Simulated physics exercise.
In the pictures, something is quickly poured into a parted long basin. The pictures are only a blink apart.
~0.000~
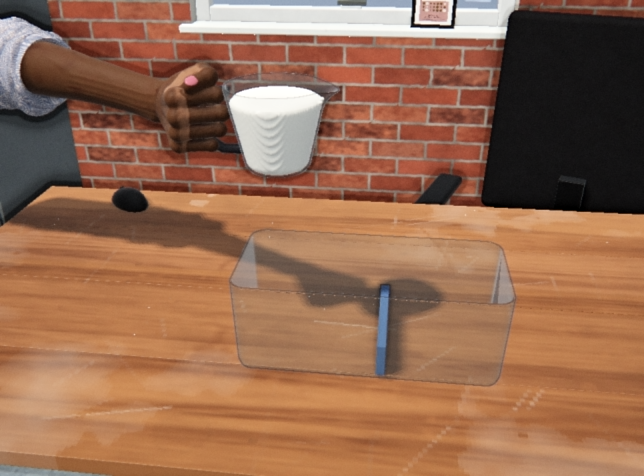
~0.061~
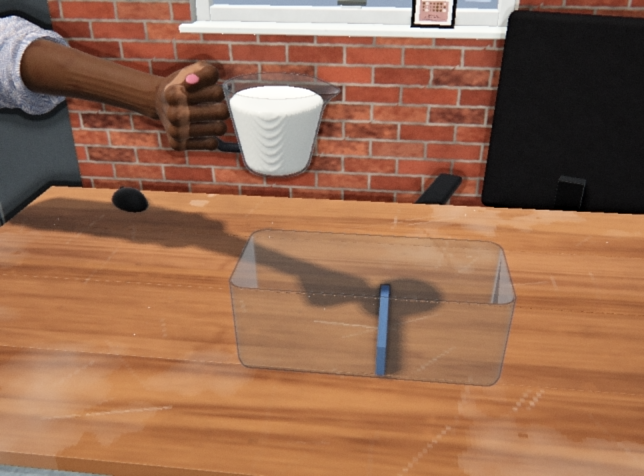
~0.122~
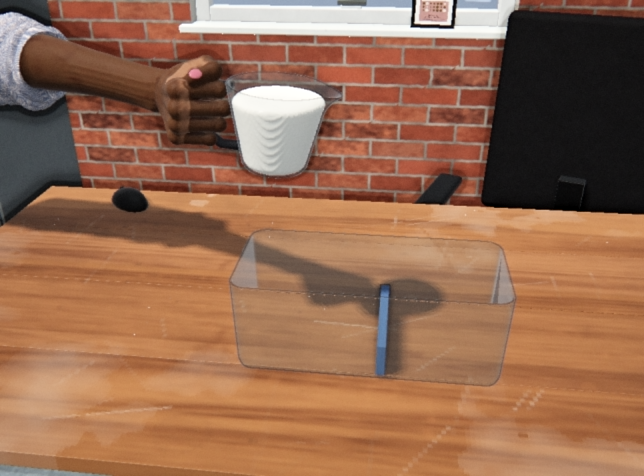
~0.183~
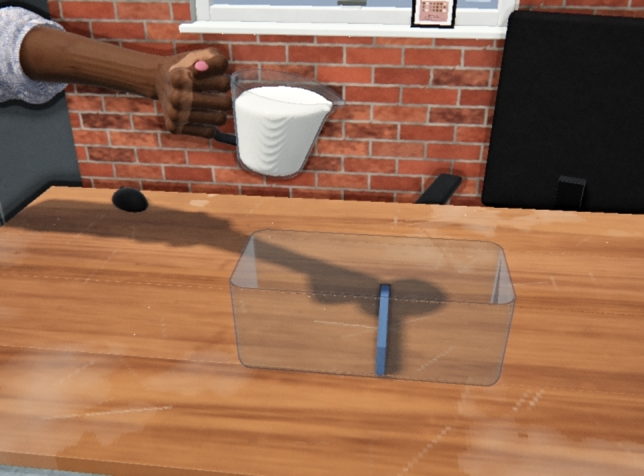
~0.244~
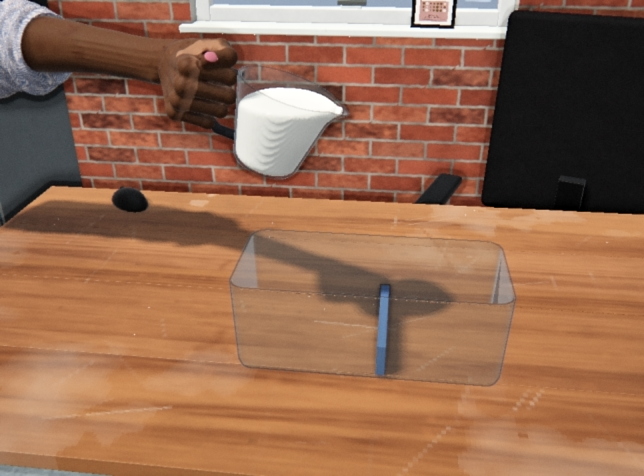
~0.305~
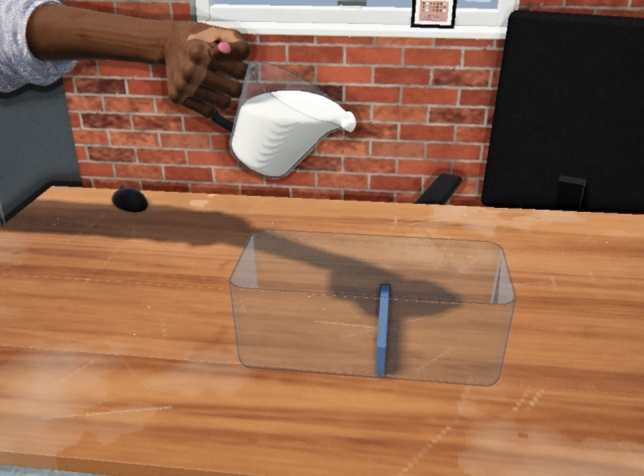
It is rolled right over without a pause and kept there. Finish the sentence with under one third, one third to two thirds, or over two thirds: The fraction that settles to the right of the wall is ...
The fraction that settles to the right of the wall is one third to two thirds.
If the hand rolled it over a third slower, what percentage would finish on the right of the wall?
Roughly 65 per cent ends up there.
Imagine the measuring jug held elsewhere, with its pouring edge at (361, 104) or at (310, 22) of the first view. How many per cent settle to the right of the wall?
First place gives some 80 %, second place some 25 %.
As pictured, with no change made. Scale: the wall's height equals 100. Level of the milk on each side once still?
I'd say about 20 for the left and about 30 for the right.
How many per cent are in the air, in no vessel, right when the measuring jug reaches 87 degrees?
Share: Approx. 35 %.
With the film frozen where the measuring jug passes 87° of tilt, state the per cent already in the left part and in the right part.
Left 0 %, right 20 %.
A moment on, the measuring jug is tipped on its side and 42 per cent is still to pour, 2 is left of the wall and 22 right of it.
Next, the measuring jug is tipped right over and 4 per cent is still to pour, 35 is left of the wall and 51 right of it.
Then the measuring jug is tipped right over and 0 per cent is still to pour, 48 is left of the wall and 51 right of it.
Later the measuring jug is tipped right over and 0 per cent is still to pour, 47 is left of the wall and 52 right of it.
Finally, 47 per cent lies left of the wall, 52 right of it and 1 outside.
